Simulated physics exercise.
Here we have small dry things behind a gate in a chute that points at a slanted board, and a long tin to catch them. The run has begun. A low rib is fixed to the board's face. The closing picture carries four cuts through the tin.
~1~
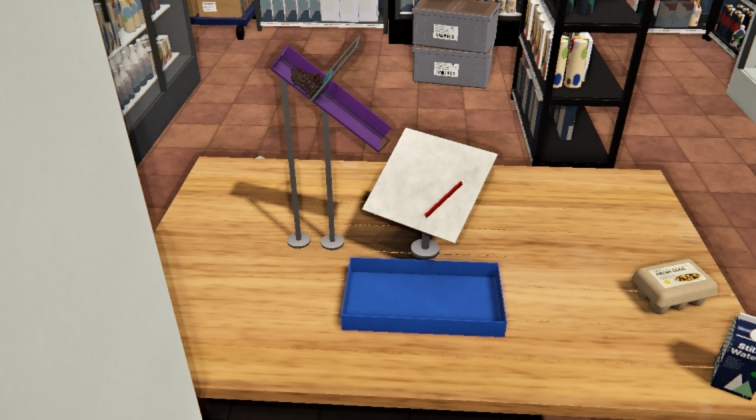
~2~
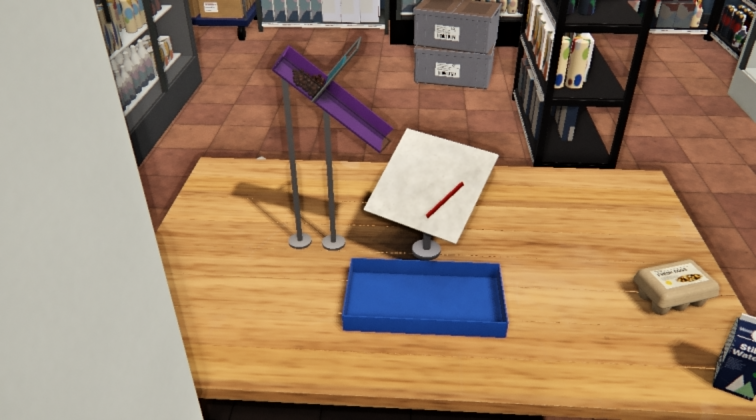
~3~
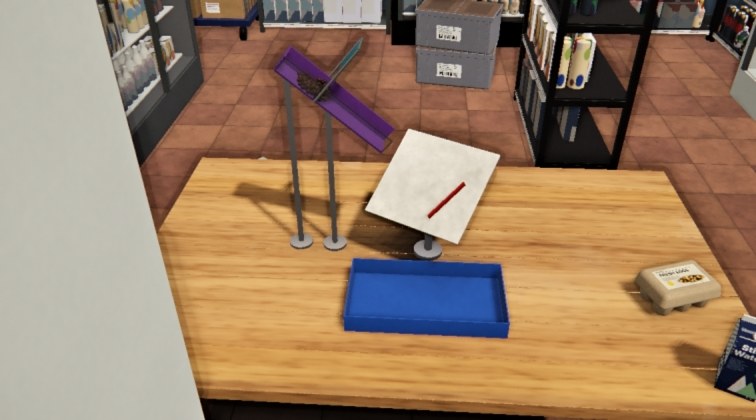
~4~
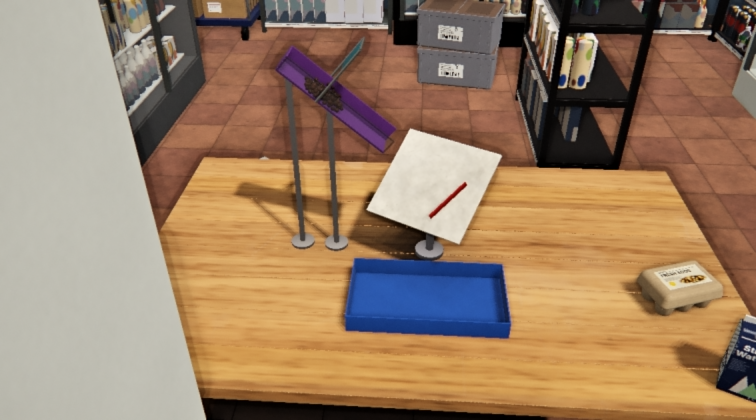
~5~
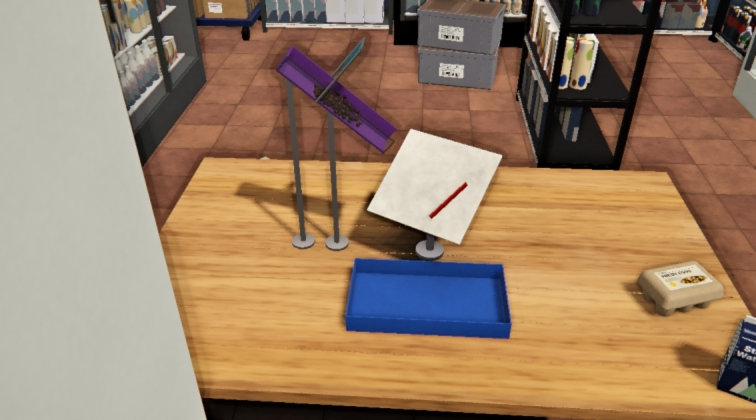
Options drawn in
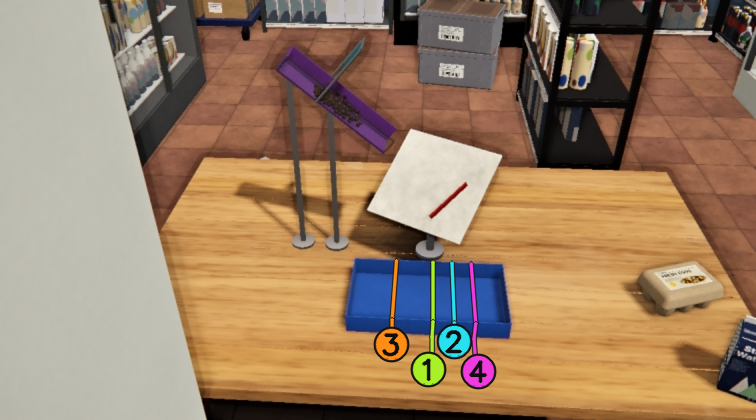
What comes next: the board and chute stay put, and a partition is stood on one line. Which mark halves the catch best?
Line 3 does it best.
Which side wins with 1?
The left side.
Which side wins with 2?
More lands on the left.
On the marked copy, line 1 crosses the front rim at (433, 320); line 2 crosses the front rim at (454, 321); line 3 crosses the front rim at (392, 318); line 4 crosses the front rim at (475, 322).
With 1, of what is caught, most on the left of the divider, about a quarter on the right.
With 2, of what is caught, nearly all on the left of the divider, a small part on the right.
With 3, of what is caught, about half on the left of the divider, about half on the right.
With 4, of what is caught, all on the left of the divider, none on the right.
